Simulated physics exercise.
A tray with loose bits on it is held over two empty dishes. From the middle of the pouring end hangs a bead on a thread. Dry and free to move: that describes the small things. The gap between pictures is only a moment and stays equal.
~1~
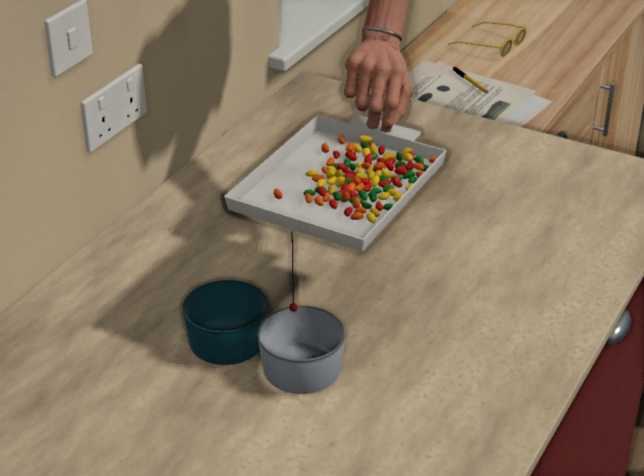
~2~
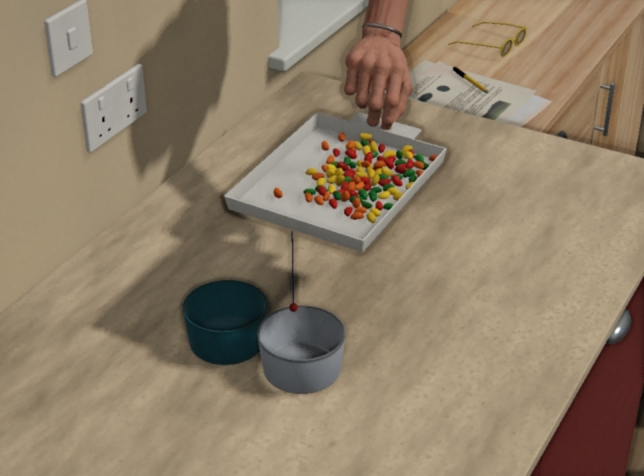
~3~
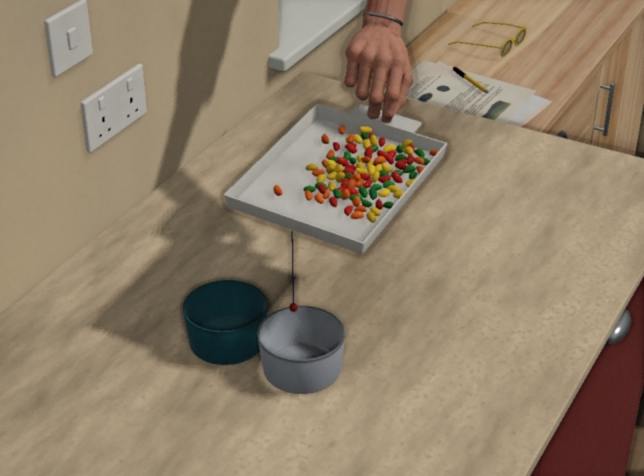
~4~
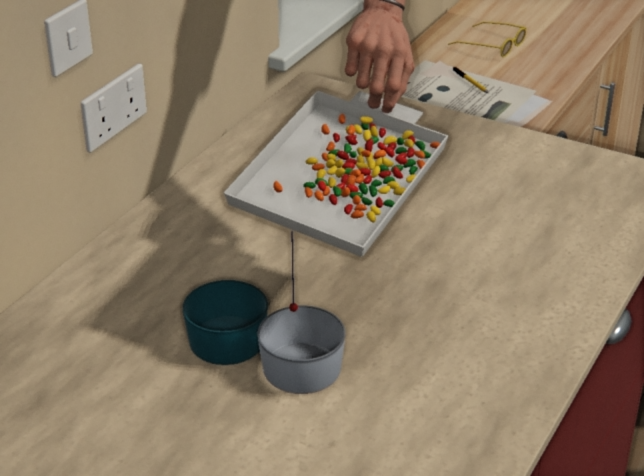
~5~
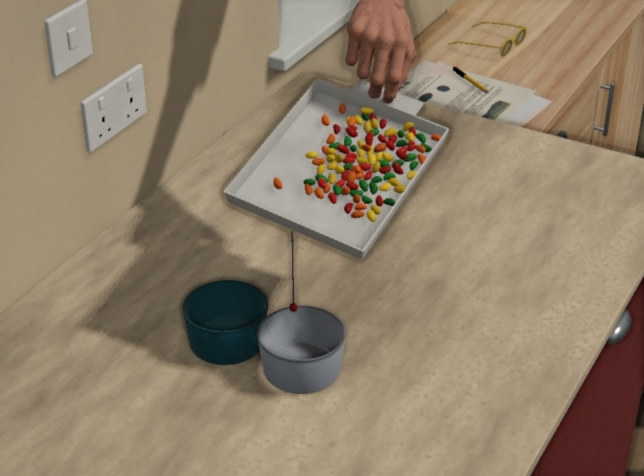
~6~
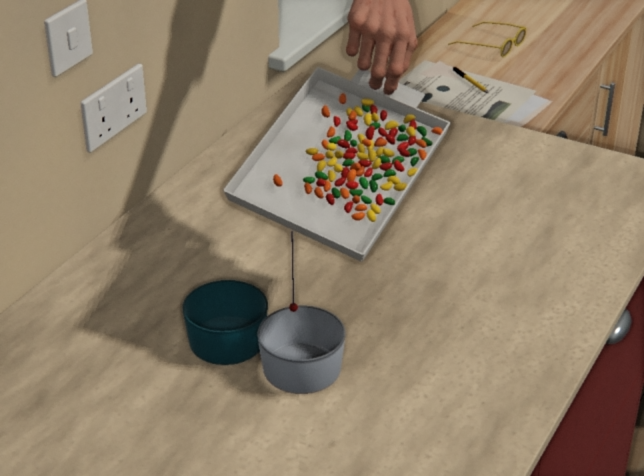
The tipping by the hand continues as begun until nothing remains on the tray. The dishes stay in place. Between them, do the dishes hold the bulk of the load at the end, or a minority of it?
Most never reaches the dishes.
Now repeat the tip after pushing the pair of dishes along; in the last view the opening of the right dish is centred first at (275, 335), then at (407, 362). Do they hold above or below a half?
For the two tries in order: Not as much as half, exceeding half.
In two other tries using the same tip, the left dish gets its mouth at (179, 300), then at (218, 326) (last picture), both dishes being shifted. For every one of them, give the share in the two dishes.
Close to 0 in a hundred first, close to 20 in a hundred second.
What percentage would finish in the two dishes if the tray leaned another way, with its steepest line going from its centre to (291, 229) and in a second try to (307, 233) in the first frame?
50 %, give or take, and then 40 %.
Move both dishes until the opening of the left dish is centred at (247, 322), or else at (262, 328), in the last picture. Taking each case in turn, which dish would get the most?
The right of the pair the first time, the right of the pair the second.
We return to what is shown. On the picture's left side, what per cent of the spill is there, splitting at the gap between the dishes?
Close to 10 %.
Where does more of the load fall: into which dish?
More winds up in the rightward dish.
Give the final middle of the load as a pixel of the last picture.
Centre at rest, last view: Approx. (350, 386).
Shortly afterwards, tray tipped steeply; all but a few on the tray; only a few in the air.
Next, tray tipped past a quarter turn; the bulk on the tray; a little outside both; a little in the air.
Some moments later, tray tipped past a quarter turn; near a third in the right dish; near two thirds outside both.
In the end, tray tipped past a quarter turn; near a third in the right dish; none at all in the left dish; near two thirds outside both.
